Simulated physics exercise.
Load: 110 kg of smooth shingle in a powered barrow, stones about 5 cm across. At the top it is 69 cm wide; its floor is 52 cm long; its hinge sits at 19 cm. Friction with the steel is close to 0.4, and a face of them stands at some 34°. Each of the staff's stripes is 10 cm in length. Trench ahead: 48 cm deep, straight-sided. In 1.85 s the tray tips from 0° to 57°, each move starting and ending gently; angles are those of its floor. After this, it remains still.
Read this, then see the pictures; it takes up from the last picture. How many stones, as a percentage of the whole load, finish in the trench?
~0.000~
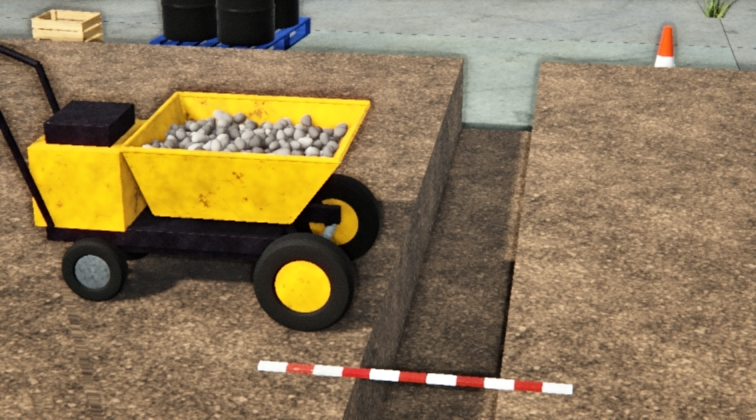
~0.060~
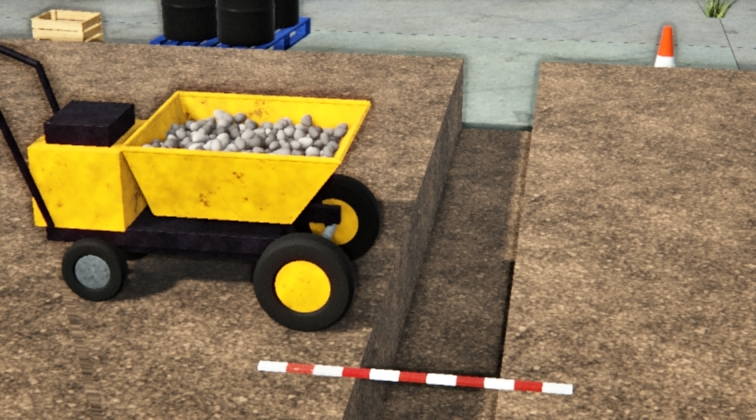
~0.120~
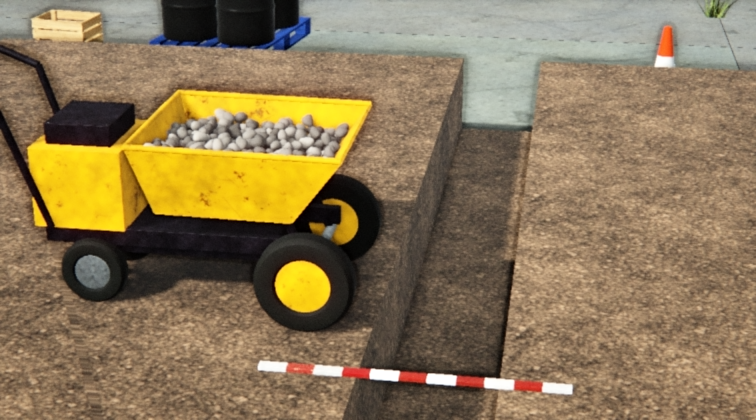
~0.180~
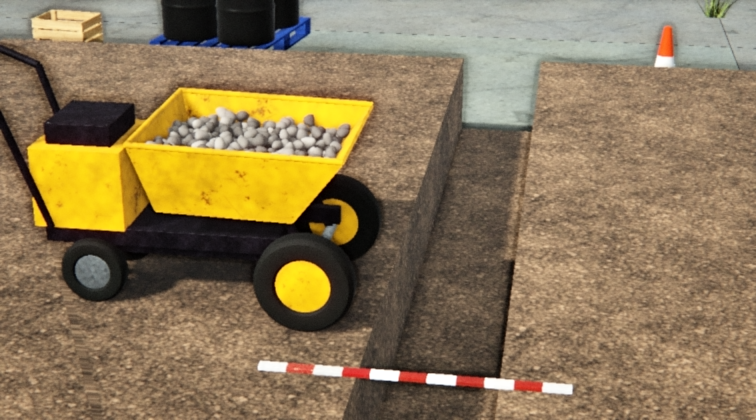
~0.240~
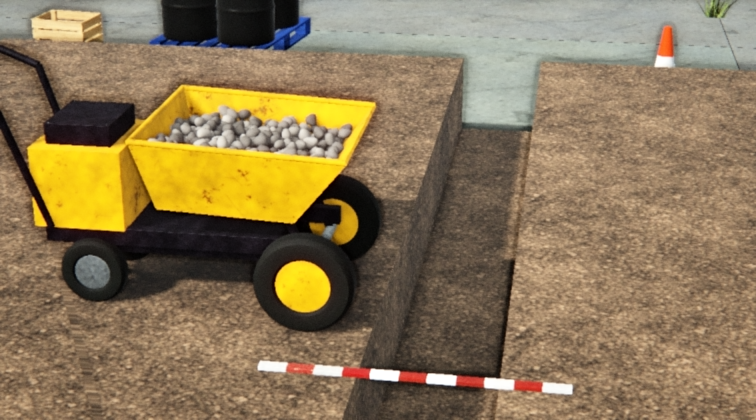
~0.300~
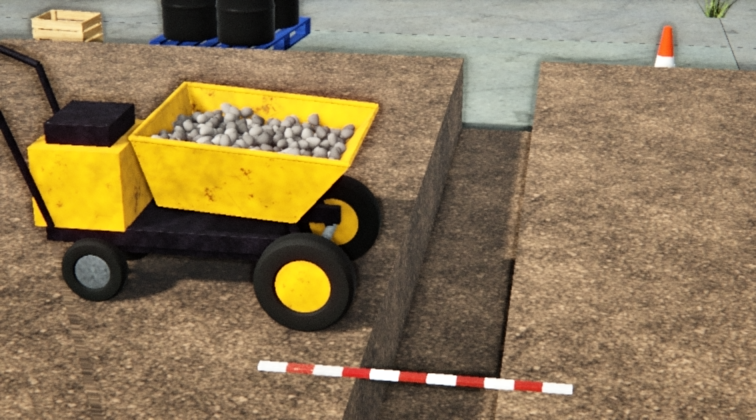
Roughly 57 per cent of the load ends up in the trench.
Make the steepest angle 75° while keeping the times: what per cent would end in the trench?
In that case around 70 percent.
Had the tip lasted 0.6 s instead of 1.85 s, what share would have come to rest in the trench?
40 %.
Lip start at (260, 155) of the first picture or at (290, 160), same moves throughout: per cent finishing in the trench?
About 70 per cent first, then about 70 per cent.
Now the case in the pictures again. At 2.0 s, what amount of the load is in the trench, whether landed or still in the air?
Roughly 20% by that time.
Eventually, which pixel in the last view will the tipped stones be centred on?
In the last view, about (475, 401).
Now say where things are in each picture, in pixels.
The first frame shows lip at (339, 161), floor tilted 0°, highest stones at (241, 133).
The second frame shows lip at (340, 161), floor tilted 0°, highest stones at (242, 133); the stones move at 0.0 m/s on average.
The third frame shows lip at (341, 162), floor tilted 1°, highest stones at (235, 132); the stones move at 0.1 m/s on average.
In the fourth frame, the tray is at 2°, its lip at (343, 163); the top of the load is at (226, 132); the stones move at 0.1 m/s on average.
The fifth frame shows lip at (345, 163), floor tilted 3°, highest stones at (228, 130); the stones move at 0.2 m/s on average.
In the sixth frame, the tray is at 4°, its lip at (349, 165); the top of the load is at (215, 126); the stones move at 0.2 m/s on average.
After 1.4 s the floor is at 48°; 100 % in the tray; the foremost stones are at (418, 204).
After 2.0 s the floor is at 57°; 75 % in the tray, 22 % in the trench, 3 % past the trench; the foremost stones are at (540, 325).
After 2.3 s the floor is at 57°; 54 % in the tray, 34 % in the trench, 12 % past the trench; the foremost stones are at (622, 325).
After 4.2 s the floor is at 57°; 30 % in the tray, 57 % in the trench, 13 % past the trench; the foremost stones are at (674, 308).
